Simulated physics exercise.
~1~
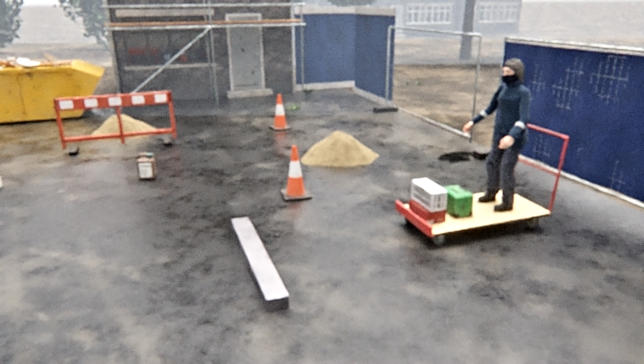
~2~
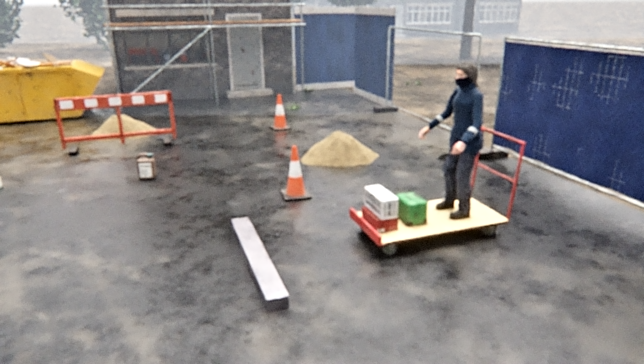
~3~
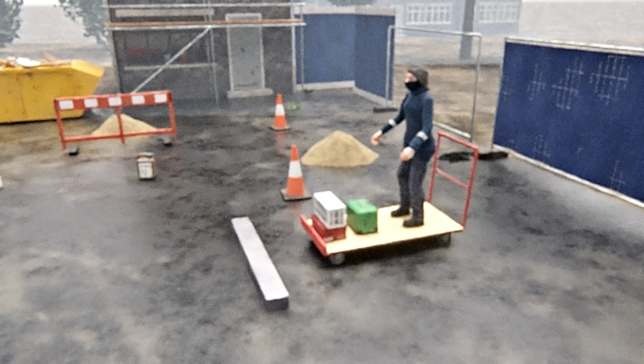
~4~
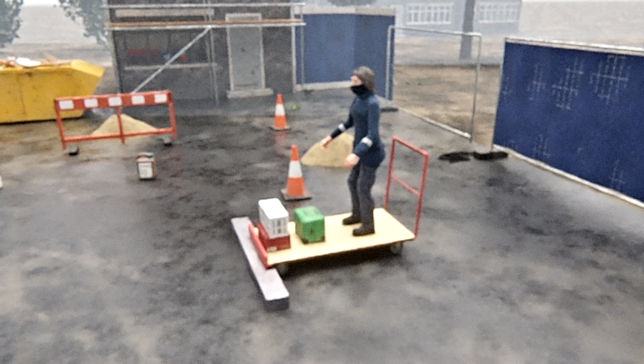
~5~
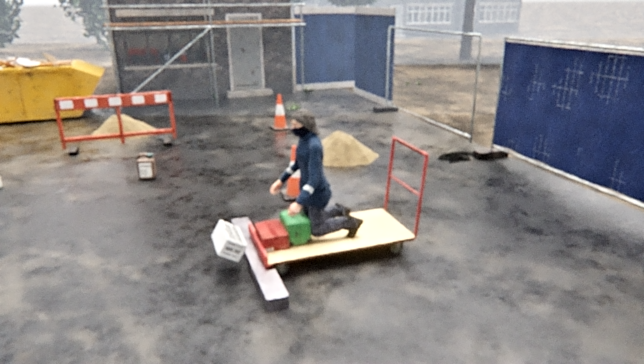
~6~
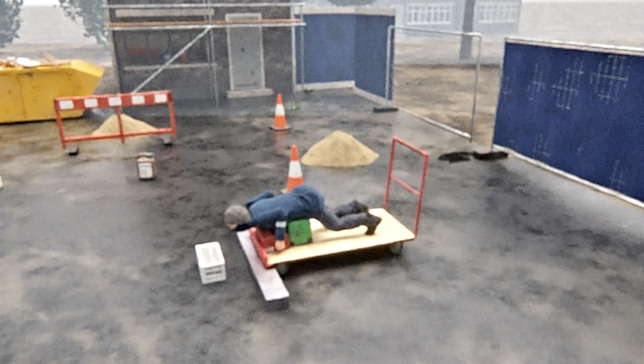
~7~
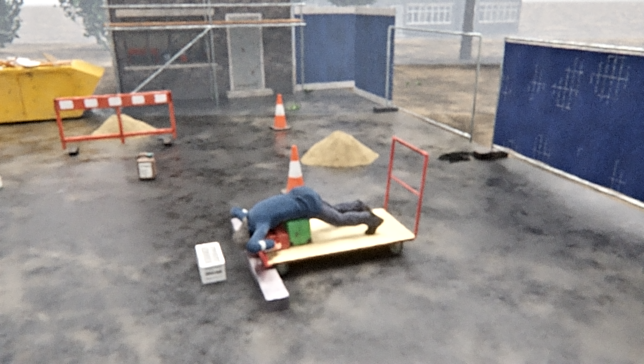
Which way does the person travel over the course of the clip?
The person moves to the left, first riding on the trolley and then falling forward in that same direction when it stops at the kerb.
